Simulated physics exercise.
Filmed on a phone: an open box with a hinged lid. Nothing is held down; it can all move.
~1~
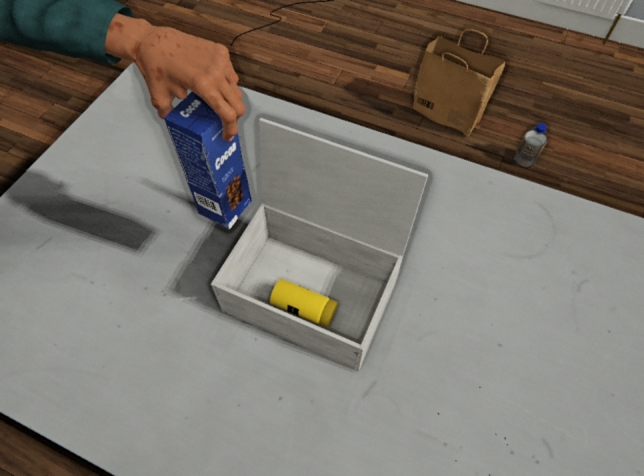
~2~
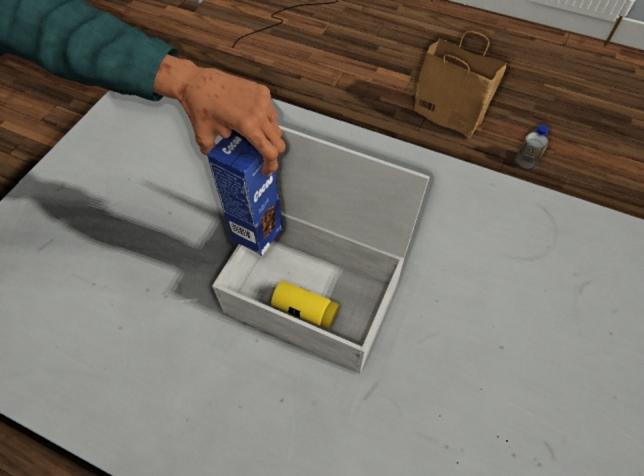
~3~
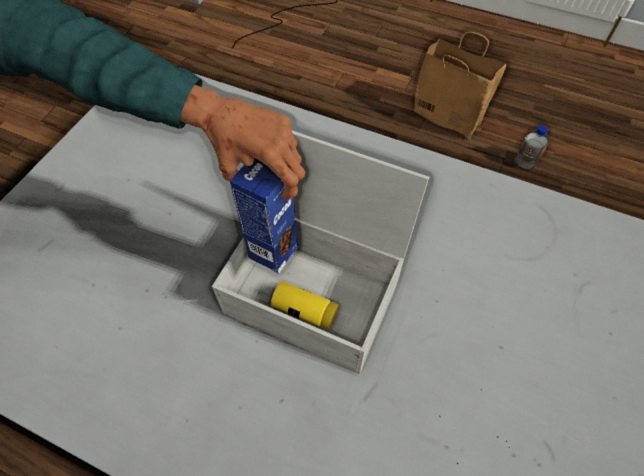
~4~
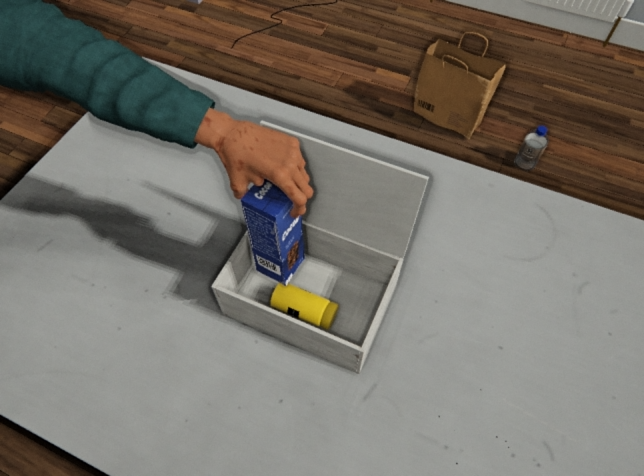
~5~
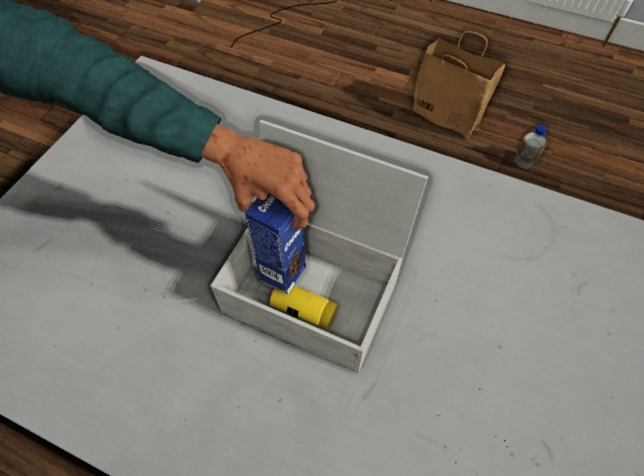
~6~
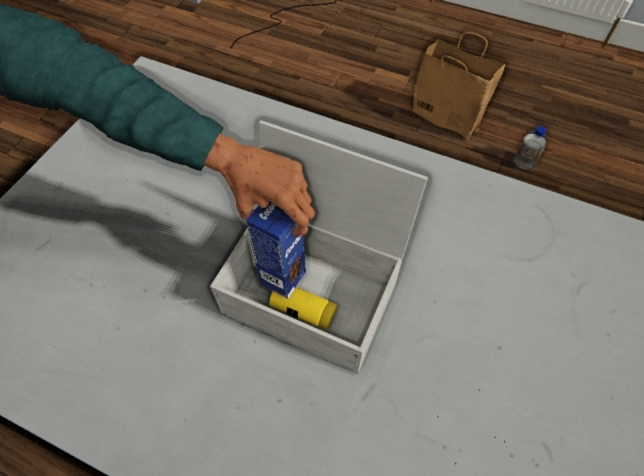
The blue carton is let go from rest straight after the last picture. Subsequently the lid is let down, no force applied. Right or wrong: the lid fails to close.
Right, it stays open.
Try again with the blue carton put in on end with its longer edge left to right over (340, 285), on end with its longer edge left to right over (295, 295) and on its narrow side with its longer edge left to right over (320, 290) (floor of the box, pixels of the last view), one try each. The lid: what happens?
First try: It gets propped open; second try: It gets propped open; third try: It comes fully down.
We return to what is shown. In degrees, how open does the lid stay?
Lid angle from rim - close to 80°.
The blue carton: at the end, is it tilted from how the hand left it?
As it turns out, the blue carton changes its angle.
Then, 0.30 s later than the last frame, blue carton tilted by 39° near (285, 246); yellow shaker moved a little.
Then, 0.40 s later than the last frame, blue carton tilted by 40° near (293, 250); yellow shaker moved about its own width.
Then, 0.80 s later than the last frame, lid starting down; blue carton tilted by 34° near (288, 250); yellow shaker moved about its own width.
When it is over, lid 80° above the rim; left askew, blue carton; yellow shaker as before. End places, in pixels of the last picture, blue carton near (288, 250).
